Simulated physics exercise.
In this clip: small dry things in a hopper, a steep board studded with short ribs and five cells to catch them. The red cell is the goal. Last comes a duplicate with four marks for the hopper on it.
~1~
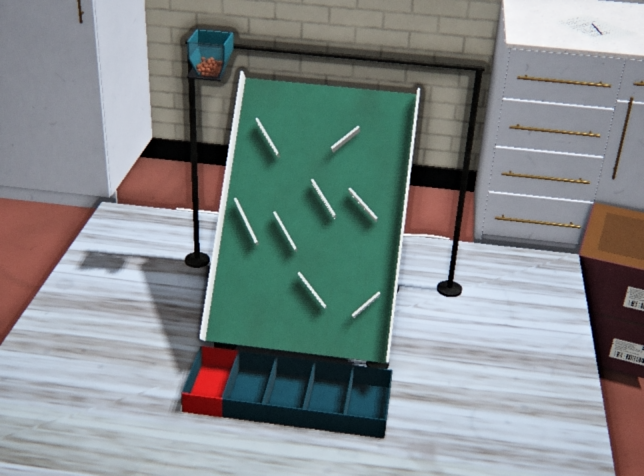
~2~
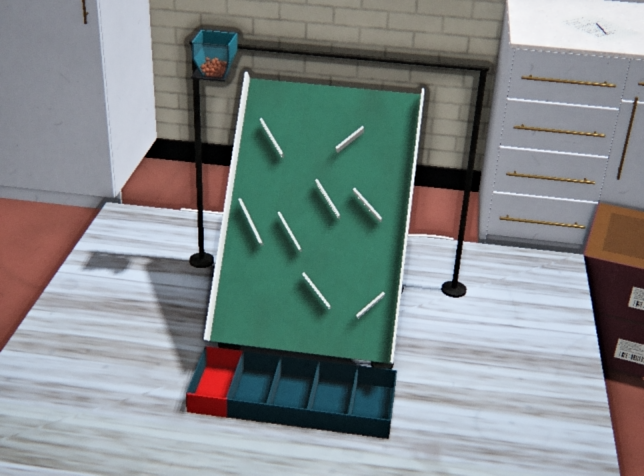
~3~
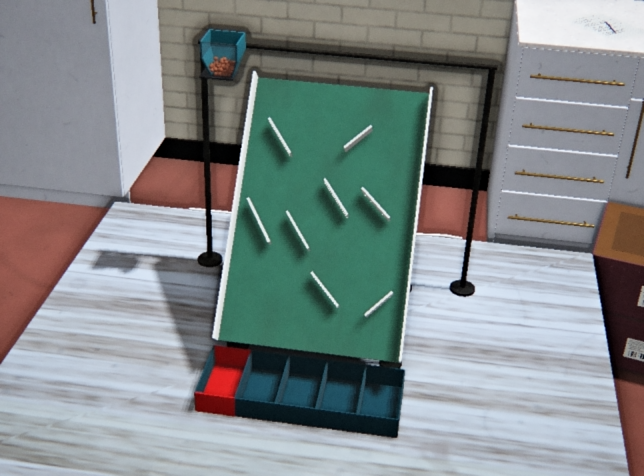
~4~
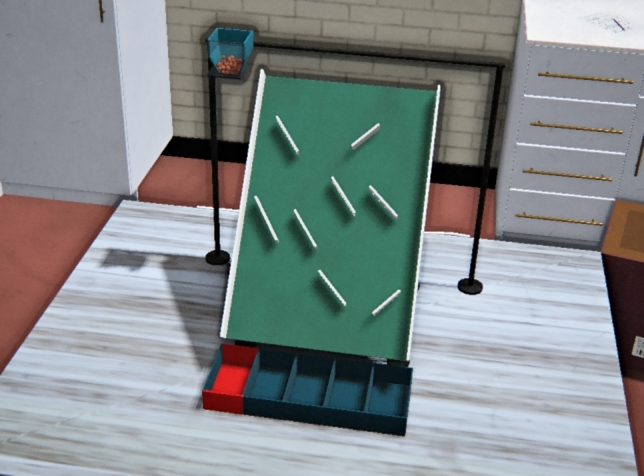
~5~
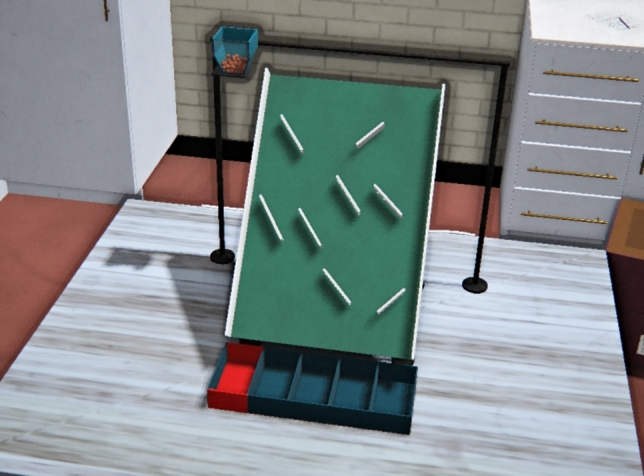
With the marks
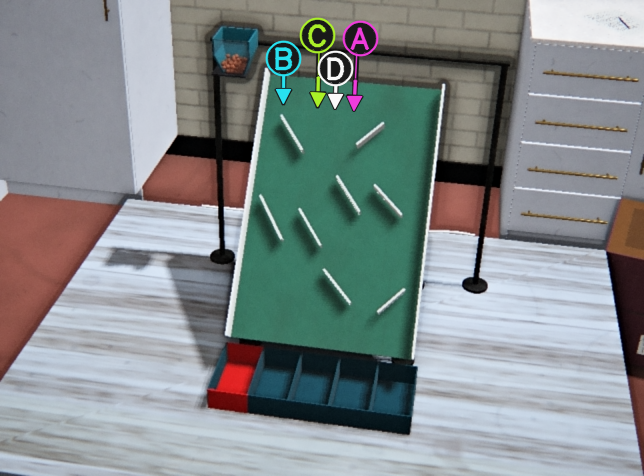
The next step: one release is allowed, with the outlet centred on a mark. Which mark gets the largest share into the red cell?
B.
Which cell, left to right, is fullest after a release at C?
The fifth.
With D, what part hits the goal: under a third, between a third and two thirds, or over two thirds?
Under a third.
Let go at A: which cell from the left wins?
It is the fourth one.
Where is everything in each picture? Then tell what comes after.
Hopper at (211, 66), clay pellets, door shut, in the first picture.
Ribs (261, 119) to (282, 154), (336, 148) to (363, 127), (316, 180) to (339, 215), in the second picture.
Ribs (362, 188) to (389, 218), (248, 198) to (269, 242), (287, 211) to (308, 248), in the third picture.
Ribs (319, 270) to (345, 304), (373, 313) to (400, 290), in the fourth picture.
Red cell at (228, 400), number 1 of 5 from the left, in the fifth picture.
On the marked copy, mark A meets the board at (354, 105); mark B meets the board at (283, 98); mark C meets the board at (317, 101); mark D meets the board at (335, 103).
With A, a stray few in the red cell, nearly all in other cells.
With B, about a third in the red cell, about half in other cells, a small part outside the box.
With C, none in the red cell, nearly all in other cells.
With D, a stray few in the red cell, nearly all in other cells, a small part outside the box.
